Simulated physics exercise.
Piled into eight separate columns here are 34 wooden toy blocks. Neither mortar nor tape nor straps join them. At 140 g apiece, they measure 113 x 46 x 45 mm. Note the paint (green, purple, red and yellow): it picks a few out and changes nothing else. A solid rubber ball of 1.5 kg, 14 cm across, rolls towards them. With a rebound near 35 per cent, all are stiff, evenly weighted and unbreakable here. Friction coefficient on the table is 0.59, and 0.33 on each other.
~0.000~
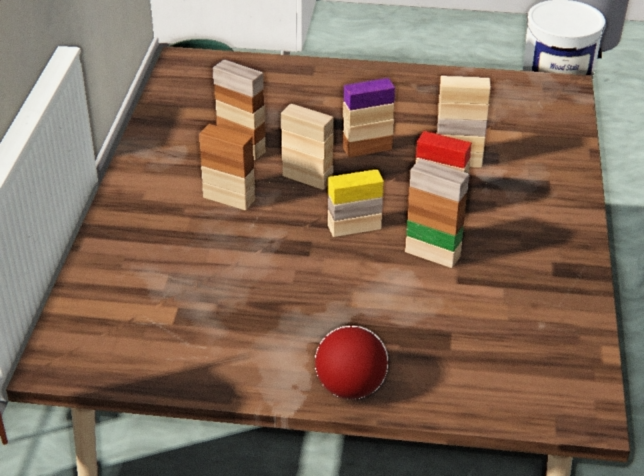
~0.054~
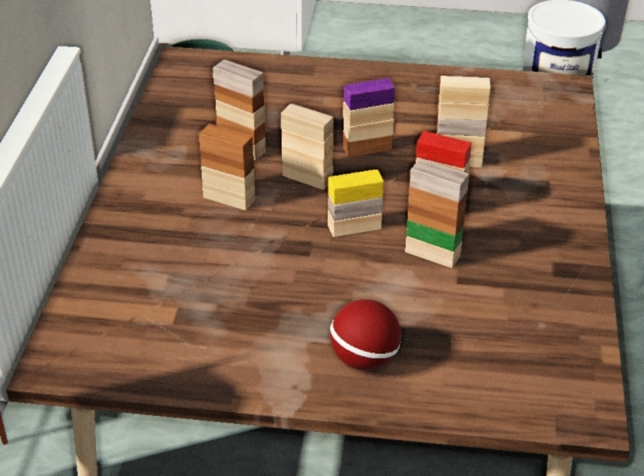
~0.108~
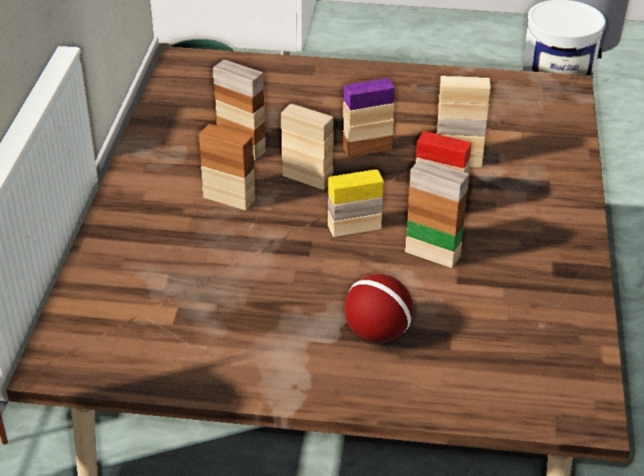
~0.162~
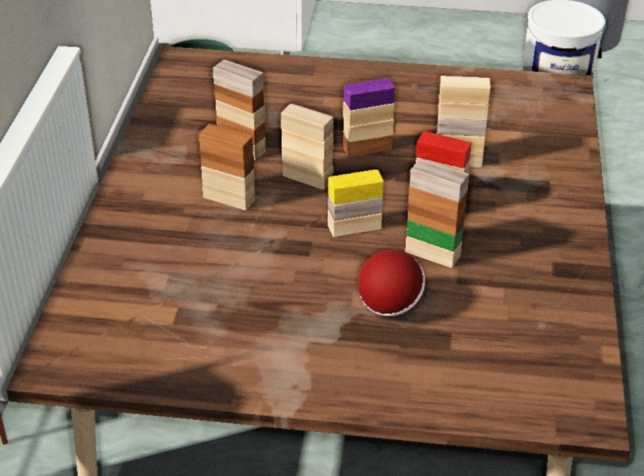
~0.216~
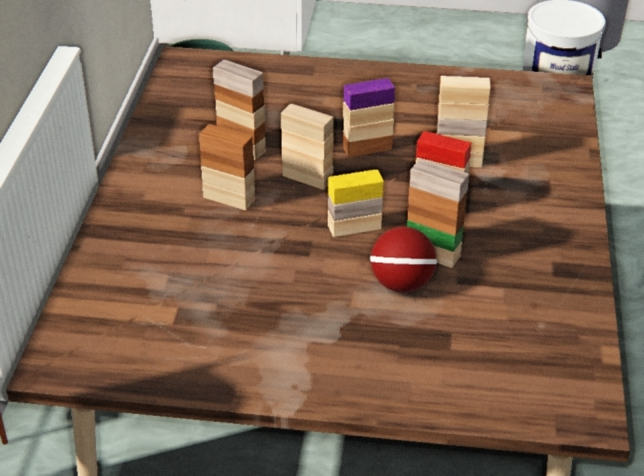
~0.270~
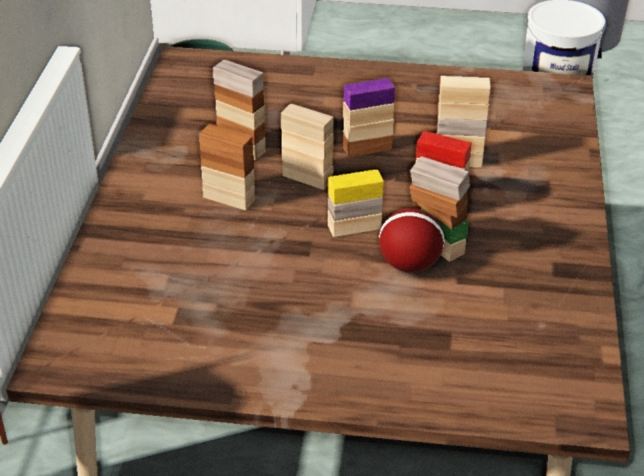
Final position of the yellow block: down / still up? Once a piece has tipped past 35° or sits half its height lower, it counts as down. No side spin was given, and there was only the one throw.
Still up.
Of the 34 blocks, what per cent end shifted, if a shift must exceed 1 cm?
45 in a hundred end up shifted.
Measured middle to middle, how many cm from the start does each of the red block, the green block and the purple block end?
Red 14 cm, green 24 cm, purple 0 cm.
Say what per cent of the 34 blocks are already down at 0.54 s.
By then, 20 per cent.
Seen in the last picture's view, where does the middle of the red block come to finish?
I'd point at about (469, 173).
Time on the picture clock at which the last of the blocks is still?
1.5 s or so.
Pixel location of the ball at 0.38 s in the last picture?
You'll find it near (420, 213).
After 0.38 s, ball still moving; 2 of the 34 blocks down; yellow block unmoved; red block 15° from how it stood.
After 0.54 s, ball still moving; 7 of the 34 blocks down; yellow block unmoved; green block on its side.
After 0.88 s, ball still moving; 12 of the 34 blocks down; yellow block unmoved; green block on its side.
In the end (1.6 s), ball at rest; 12 of the 34 blocks down; yellow block unmoved; green block on its side; red block 53° from how it stood, 11 cm lower. From the last view, middles, yellow block near (356, 187), green block near (519, 213).
